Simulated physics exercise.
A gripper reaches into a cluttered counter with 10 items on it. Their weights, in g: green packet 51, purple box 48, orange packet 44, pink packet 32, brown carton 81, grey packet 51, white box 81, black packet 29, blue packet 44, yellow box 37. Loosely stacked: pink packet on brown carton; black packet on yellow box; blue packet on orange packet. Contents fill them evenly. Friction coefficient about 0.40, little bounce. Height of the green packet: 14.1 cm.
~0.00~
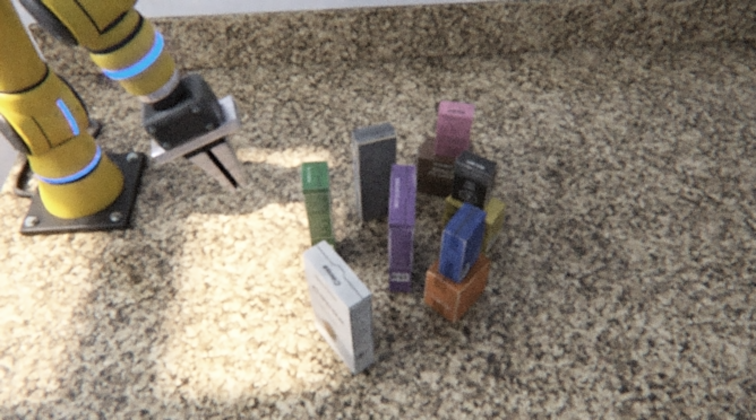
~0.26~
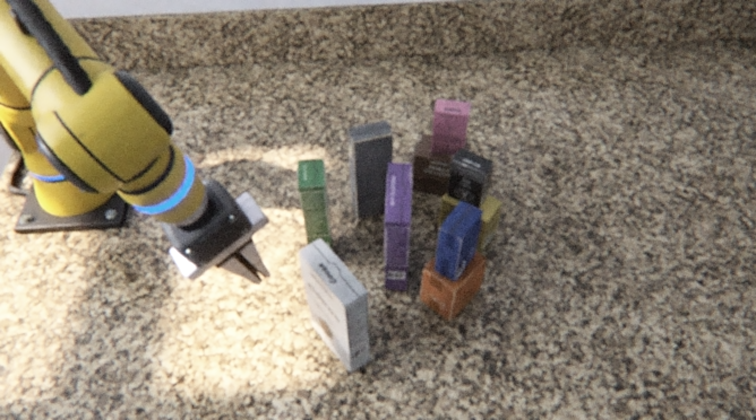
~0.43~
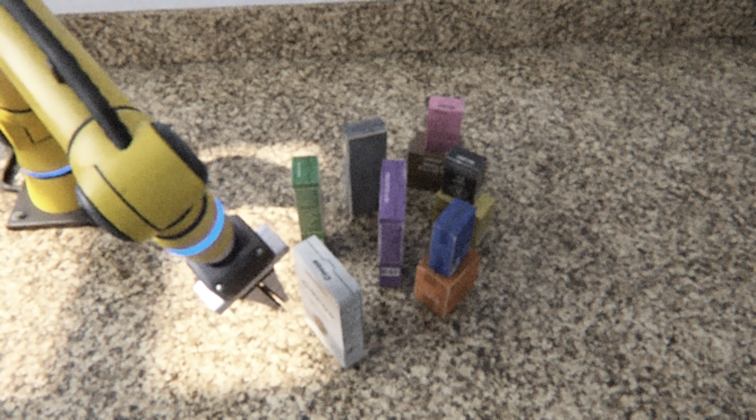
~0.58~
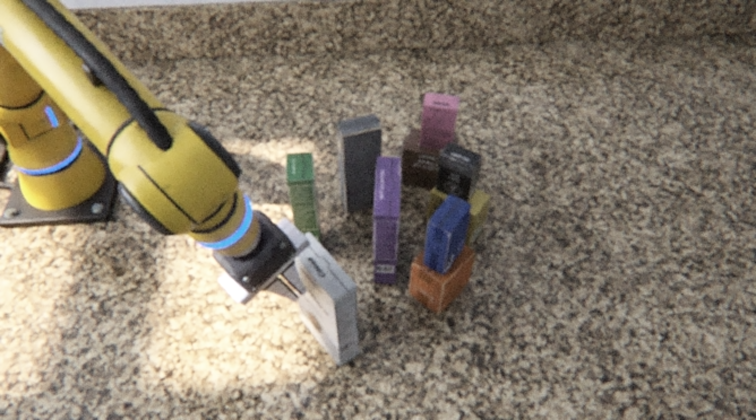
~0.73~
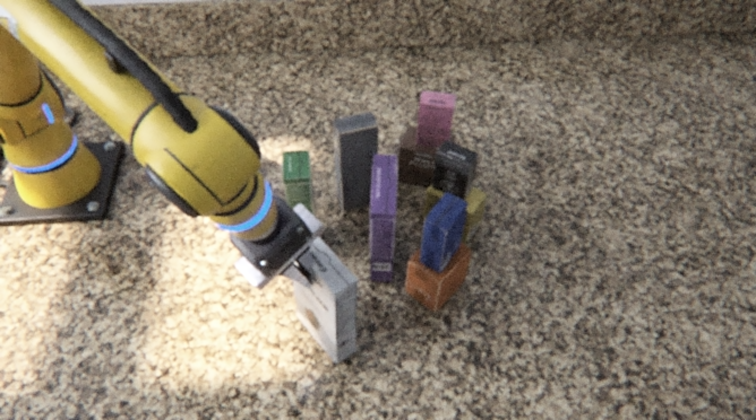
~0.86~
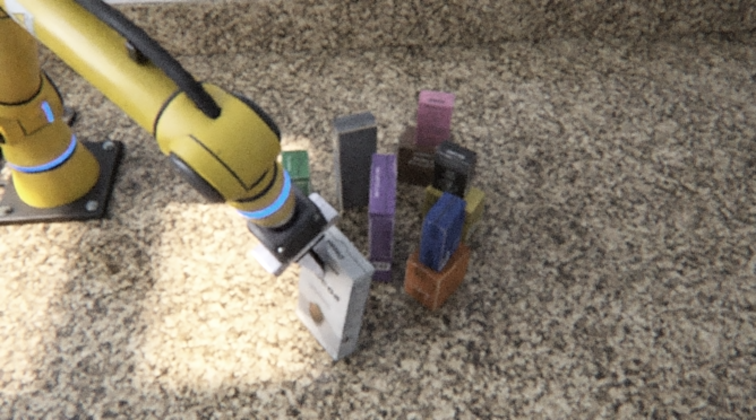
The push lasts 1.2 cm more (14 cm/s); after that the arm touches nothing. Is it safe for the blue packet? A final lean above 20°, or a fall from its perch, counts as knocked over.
The blue packet ends upright.
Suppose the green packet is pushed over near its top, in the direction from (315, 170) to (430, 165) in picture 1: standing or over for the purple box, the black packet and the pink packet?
Purple box over, black packet upright, pink packet upright.
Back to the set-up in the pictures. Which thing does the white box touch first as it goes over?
The purple box.
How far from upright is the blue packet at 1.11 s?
Some 0° off upright.
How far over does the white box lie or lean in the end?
About 50°.
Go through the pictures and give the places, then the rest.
Fingers at (227, 157); white box (340, 311) upright; blue packet (462, 244), in the first picture.
Fingers at (249, 253); white box (336, 309) upright; green packet (317, 215), purple box (398, 228), in the second picture.
Fingers at (268, 281); white box (331, 306) upright; orange packet (446, 276), pink packet (444, 125), in the third picture.
Fingers at (287, 274); white box (325, 303) upright; brown carton (430, 161), grey packet (360, 166), in the fourth picture.
Fingers at (301, 259); white box (324, 299) leaning 2°; black packet (455, 171), yellow box (454, 209), in the fifth picture.
Fingers at (316, 248); white box (332, 293) leaning 11°; blue packet (442, 233), in the sixth picture.
After 1.11 s, purple box and white box touch at 1.03 s; leaning white box 36°, purple box 7°.
After 1.41 s, blue packet and purple box touch at 1.15 s; blue packet and white box touch at 1.18 s; leaning white box 49°, purple box 22°.
After 1.86 s, leaning white box 49°, purple box 22°.
At rest, past 20° or fallen, white box and purple box. Standing, green packet, yellow box, grey packet, brown carton, orange packet, blue packet, pink packet and black packet.
